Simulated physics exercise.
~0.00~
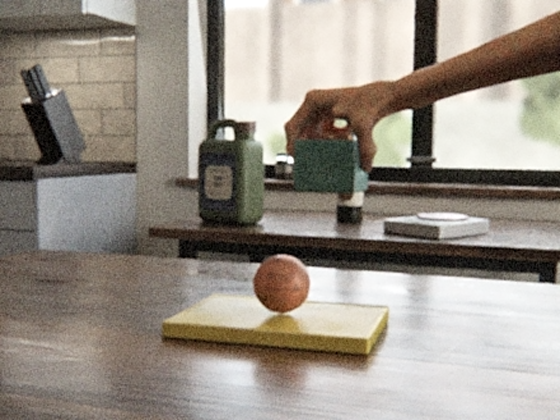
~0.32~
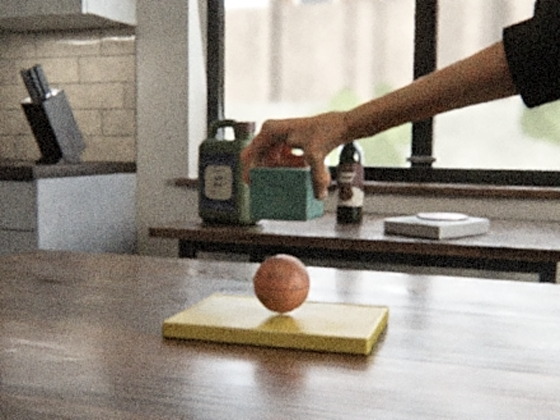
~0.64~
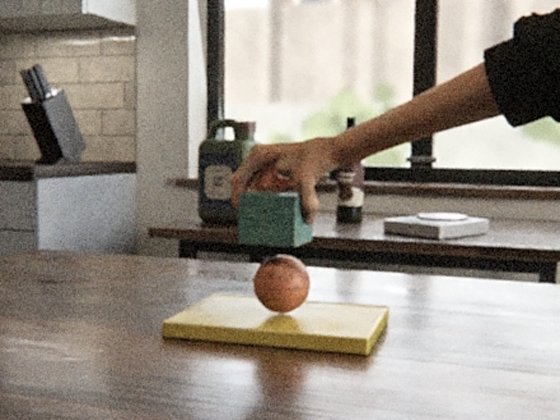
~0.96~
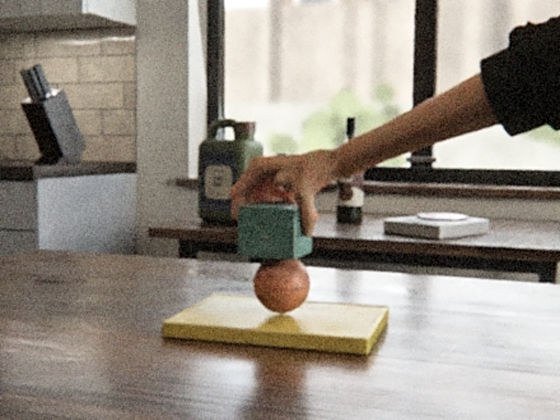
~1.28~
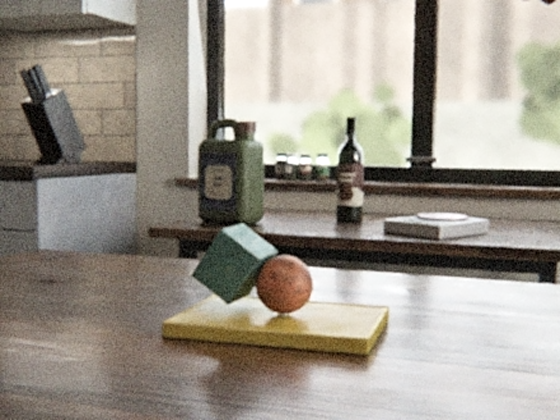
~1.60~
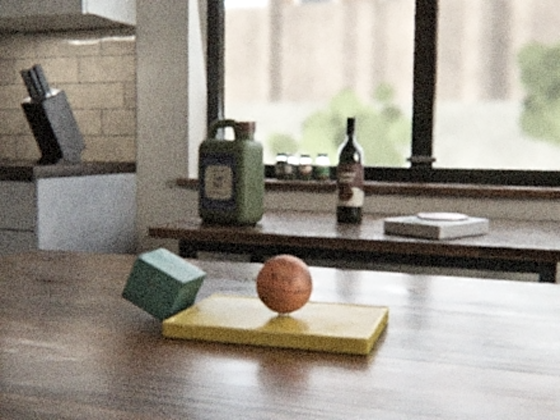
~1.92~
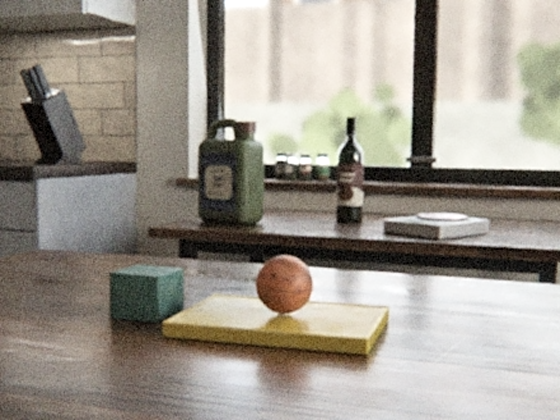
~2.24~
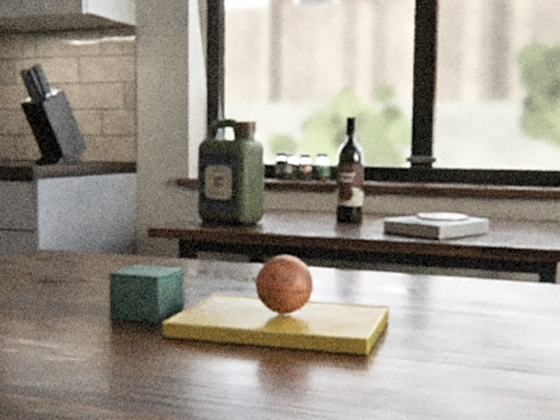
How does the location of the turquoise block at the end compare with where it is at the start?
At the start the turquoise block is held in the air by a hand, above and to the right of the ball. At the end it sits on the table at the left side of the yellow tray.
